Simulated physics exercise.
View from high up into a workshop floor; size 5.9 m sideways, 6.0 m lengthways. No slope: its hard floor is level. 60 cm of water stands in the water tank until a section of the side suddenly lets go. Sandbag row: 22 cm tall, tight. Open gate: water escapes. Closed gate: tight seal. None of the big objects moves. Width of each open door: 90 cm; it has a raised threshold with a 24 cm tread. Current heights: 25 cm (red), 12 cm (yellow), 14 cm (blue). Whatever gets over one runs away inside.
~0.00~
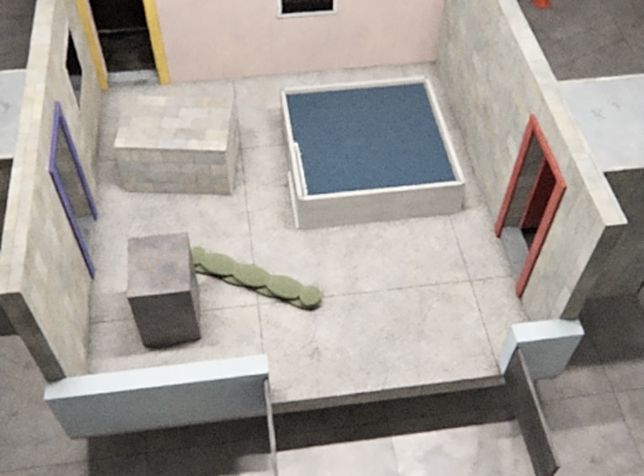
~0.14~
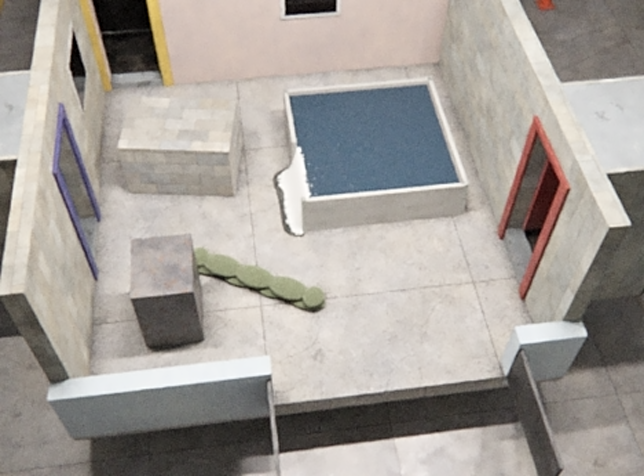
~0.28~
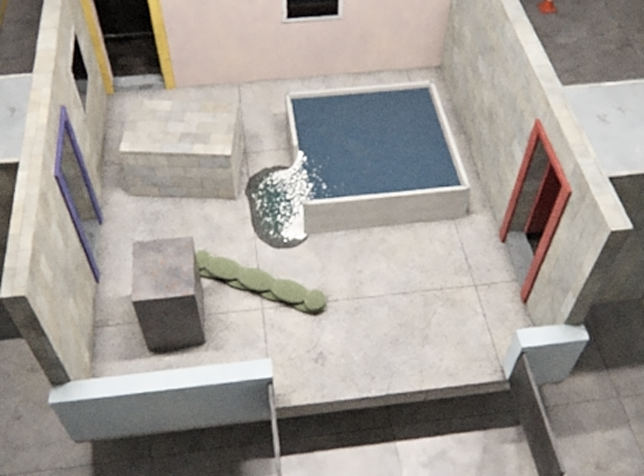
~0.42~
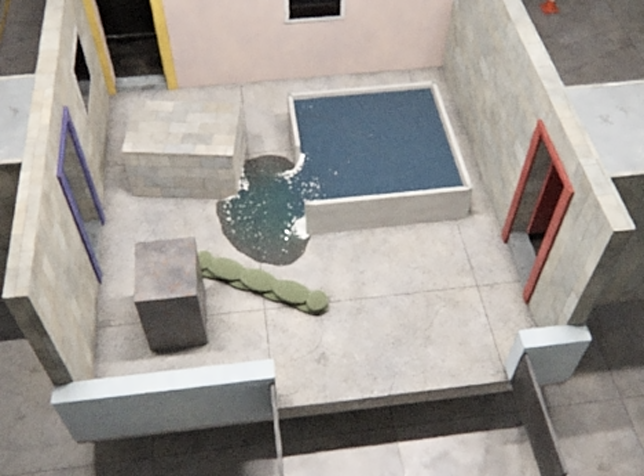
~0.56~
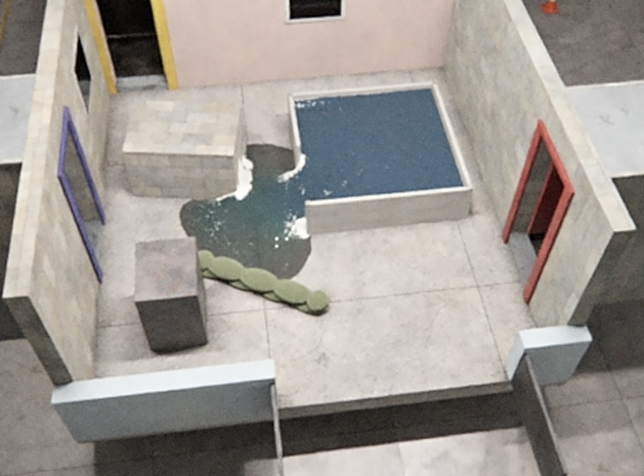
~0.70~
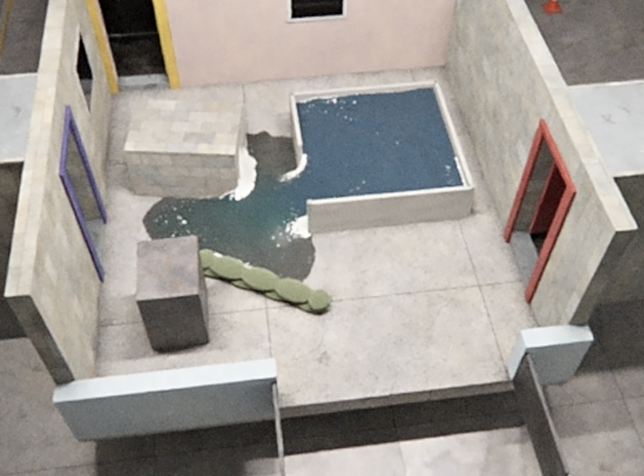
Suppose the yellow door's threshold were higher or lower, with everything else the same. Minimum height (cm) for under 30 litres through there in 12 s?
Roughly 14.5 cm.
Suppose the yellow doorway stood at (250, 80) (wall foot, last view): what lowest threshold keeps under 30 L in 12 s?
You'd want it roughly 9.0 cm high.
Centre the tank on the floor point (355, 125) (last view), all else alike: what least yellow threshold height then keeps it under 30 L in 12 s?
With that change, some 17 centimetres.
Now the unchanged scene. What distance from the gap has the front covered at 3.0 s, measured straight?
Distance from gap: Approx. 4.4 m.
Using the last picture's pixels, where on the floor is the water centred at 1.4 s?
(339, 181), roughly.
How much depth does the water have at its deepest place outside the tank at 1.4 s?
Roughly 37 cm.
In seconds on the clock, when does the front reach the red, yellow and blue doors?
It arrives at the red door at 4.0 s, the yellow door at 3.0 s and the blue door at 0.9 s.
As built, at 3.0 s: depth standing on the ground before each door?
Lab note, cm: Red 0; yellow 3; blue 30.
After 1.4 s water covers 25 % of the floor, deepest (37 cm) near (249, 199); it has not reached the yellow door.
After 3.0 s water covers 55 % of the floor, deepest (32 cm) near (104, 241); 3 cm at the yellow door, 0 litres in over its 12 cm threshold.
After 12.0 s water covers 95 % of the floor, deepest (14 cm) near (463, 171); 9 cm at the yellow door, 66 litres in over its 12 cm threshold.
At the yellow door as built, the water arrived by 3.0 s and peaked near 19 cm at 3.4 s.
Run again over the same 12 s with other heights there, 49 litres in over 13 cm, 7 litres over 17.5 cm. The limit of 30 litres is kept from about 14.5 cm up.
